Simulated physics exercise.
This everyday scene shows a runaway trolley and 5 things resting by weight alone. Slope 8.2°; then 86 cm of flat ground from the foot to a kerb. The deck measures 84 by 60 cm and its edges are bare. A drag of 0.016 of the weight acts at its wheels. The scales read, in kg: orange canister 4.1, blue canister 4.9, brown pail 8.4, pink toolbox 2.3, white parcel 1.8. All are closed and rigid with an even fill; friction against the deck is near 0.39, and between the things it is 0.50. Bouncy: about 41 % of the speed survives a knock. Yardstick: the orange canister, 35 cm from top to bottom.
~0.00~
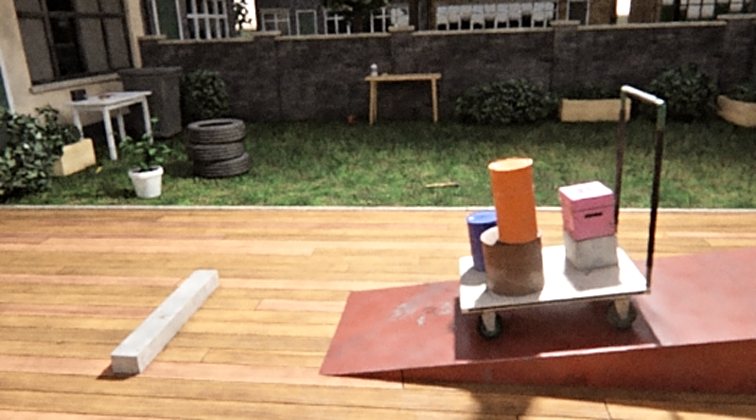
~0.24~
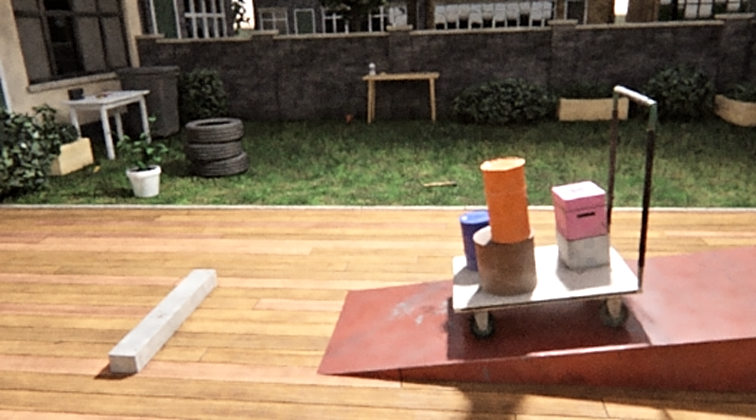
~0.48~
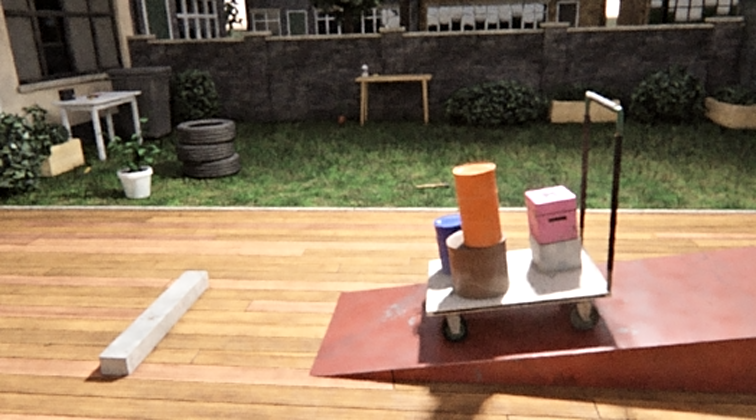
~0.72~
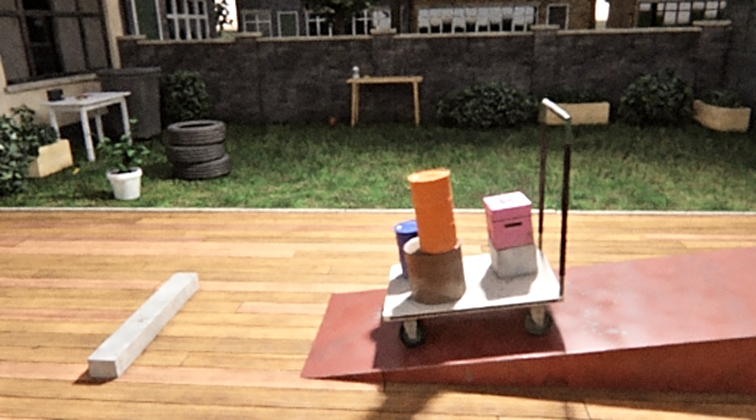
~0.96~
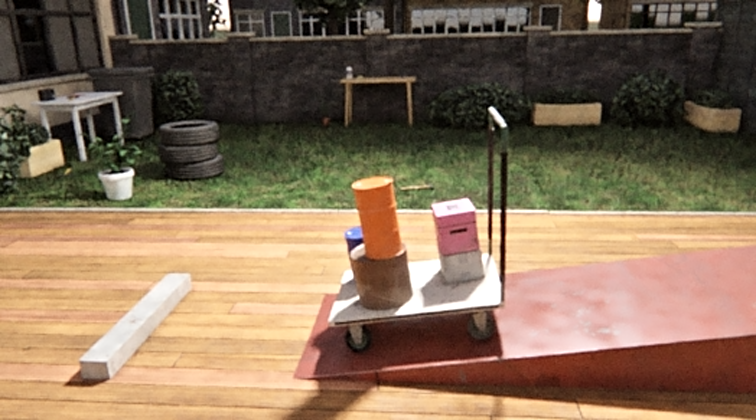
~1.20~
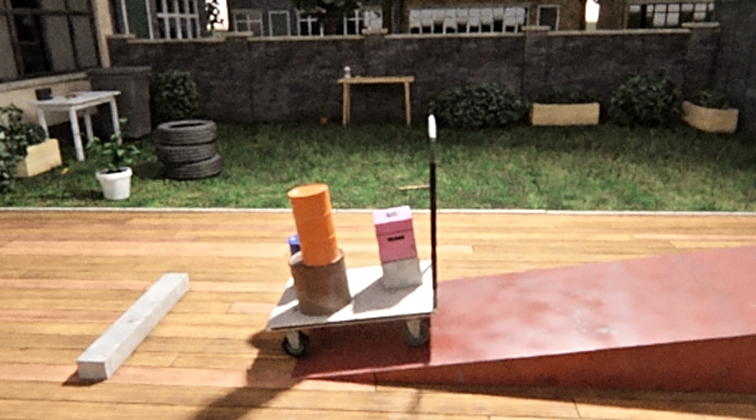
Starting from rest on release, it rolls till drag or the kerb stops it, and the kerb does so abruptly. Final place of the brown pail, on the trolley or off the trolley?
It falls off.
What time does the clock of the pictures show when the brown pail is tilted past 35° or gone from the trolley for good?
Answer: About 2.0 s.
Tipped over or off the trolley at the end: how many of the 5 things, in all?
3.
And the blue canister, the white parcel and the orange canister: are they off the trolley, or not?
Final state - the blue canister ends out of bounds; the white parcel stays within bounds; the orange canister ends out of bounds.
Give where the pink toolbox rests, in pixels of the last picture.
Near (197, 244).
By 1.80 s, trolley at the kerb; brown pail 12 cm from its spot near (151, 281); pink toolbox 13 cm from its spot; orange canister 13 cm from its spot.
By 2.00 s, trolley at the kerb; blue canister now off the trolley; brown pail rocked 6° off its seat near (125, 281); orange canister rocked 6° off its seat.
By 2.40 s, trolley at the kerb; orange canister and brown pail now off the trolley; pink toolbox 32 cm from its spot; white parcel 29 cm from its spot.
When it is over (2.9 s), off the trolley, orange canister, blue canister and brown pail; not toppled but over 10 cm from the start, pink toolbox and white parcel. End places, in pixels of the last picture, brown pail near (81, 311).
